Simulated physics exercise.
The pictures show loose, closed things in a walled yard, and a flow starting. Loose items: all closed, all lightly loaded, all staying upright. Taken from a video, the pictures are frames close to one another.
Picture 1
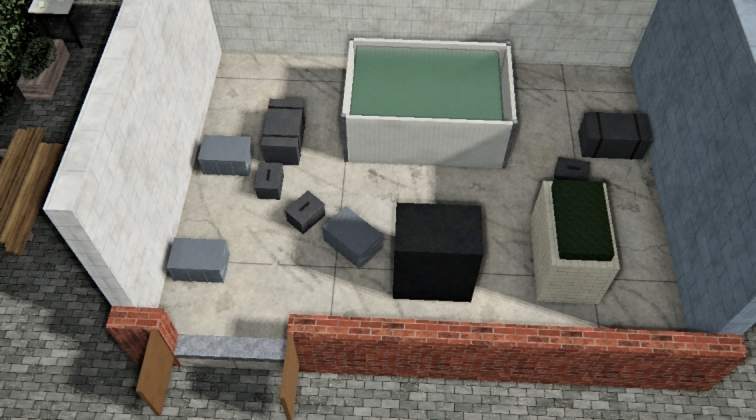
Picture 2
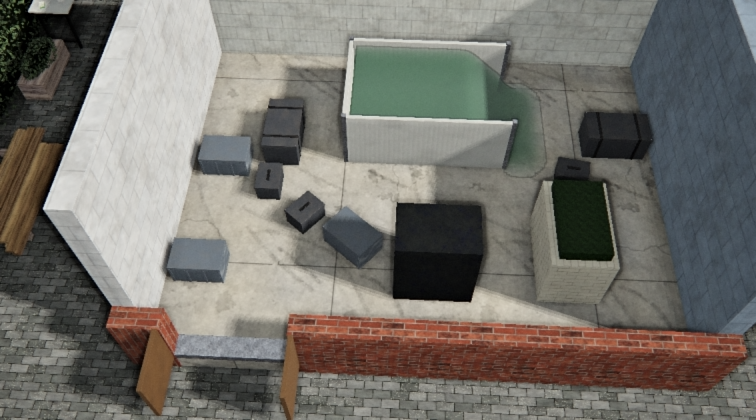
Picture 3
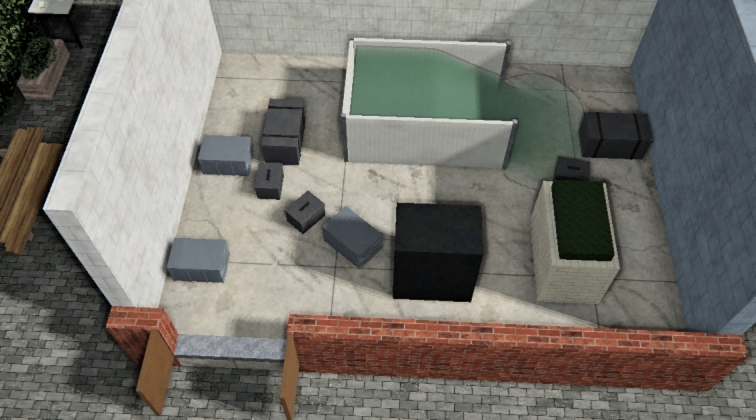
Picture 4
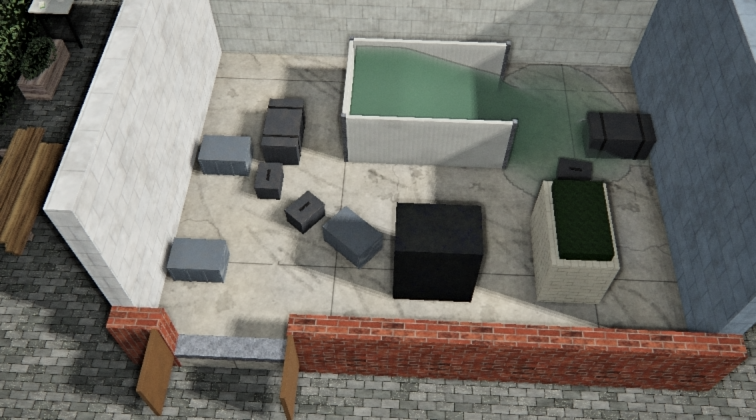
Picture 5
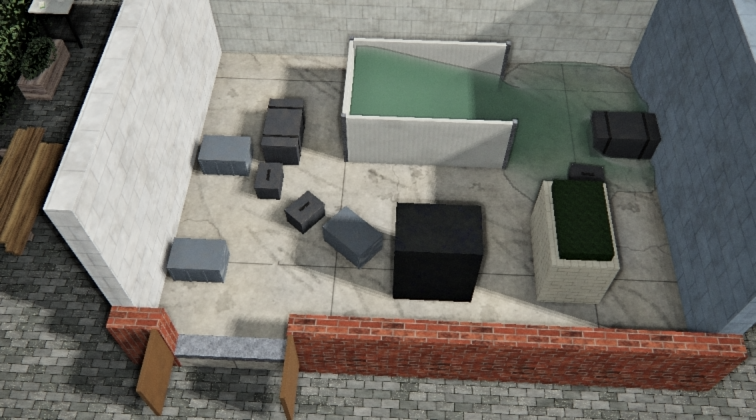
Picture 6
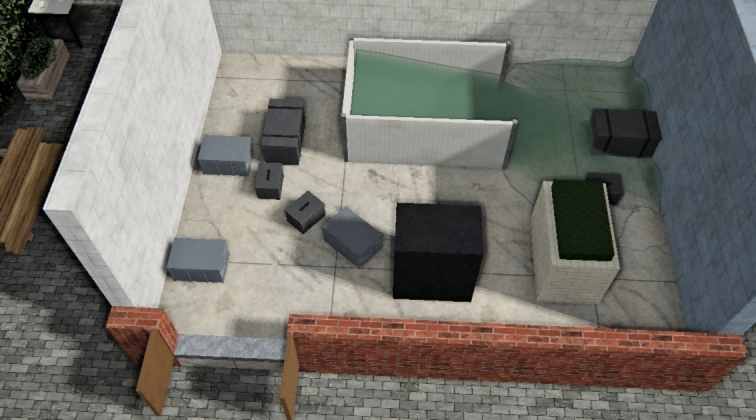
A large white-walled tank of green water stands at the back of a walled yard, seen from above by a still camera. Dark and grey-blue boxes lie around the pale floor, with a black block and a hedge-topped planter nearer the brick front wall. The tank's right side opens, green water spreads rightward across the floor, and a dark trunk and small tote there shift slightly right.
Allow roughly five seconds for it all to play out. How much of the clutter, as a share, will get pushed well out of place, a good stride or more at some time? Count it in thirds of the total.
The portion knocked well out of place is smaller than a third.
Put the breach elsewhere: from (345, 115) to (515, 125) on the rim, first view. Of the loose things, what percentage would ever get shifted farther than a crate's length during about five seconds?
Roughly 100 %.
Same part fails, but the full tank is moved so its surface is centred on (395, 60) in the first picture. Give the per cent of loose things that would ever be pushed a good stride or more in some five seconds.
Estimate: Close to 20 per cent.
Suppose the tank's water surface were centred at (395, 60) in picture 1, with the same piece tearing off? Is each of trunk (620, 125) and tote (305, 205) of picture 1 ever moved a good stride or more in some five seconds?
In order: Distance reached, distance not reached.
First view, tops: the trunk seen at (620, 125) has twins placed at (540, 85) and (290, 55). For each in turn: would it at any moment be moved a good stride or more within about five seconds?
In order: Shoved clear, then shoved clear.
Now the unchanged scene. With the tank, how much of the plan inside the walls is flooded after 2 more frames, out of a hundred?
Roughly 30 in a hundred.
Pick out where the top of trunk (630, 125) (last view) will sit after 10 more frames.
I'd put it at about (634, 158).
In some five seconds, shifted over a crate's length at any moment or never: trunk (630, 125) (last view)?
Note - displacement: Displaced that much.
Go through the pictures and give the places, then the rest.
A tote at (574, 168), on the bottom; a trunk at (618, 126) rests on the ground; 0 of 8 have shifted, in the first frame.
A tote at (574, 168), on the bottom; a trunk at (618, 126) rests on the ground; 0 of 8 have shifted, in the second frame.
A tote at (574, 168), on the bottom; a trunk at (618, 126) rests on the ground; 0 of 8 have shifted, in the third frame.
A tote at (575, 169) rests on the ground; a trunk at (622, 126) rests on the ground, close to its start; 0 of 8 have shifted, in the fourth frame.
A tote at (588, 175) rests on the ground, close to its start; a trunk at (627, 125), on the bottom, close to its start; 2 of 8 have shifted, in the fifth frame.
A tote at (605, 184) rests on the ground, a stride from its start; a trunk at (628, 124) rests on the ground, close to its start; 2 of 8 have shifted, in the sixth frame.
A moment on, 1 of 8 are well off their spots; 2 afloat.
Next, 2 of 8 are well off their spots; 1 afloat.
Later, 2 of 8 are well off their spots; 2 afloat.
In the end, 2 of 8 are well off their spots, and 2 have been at some point; 2 afloat.
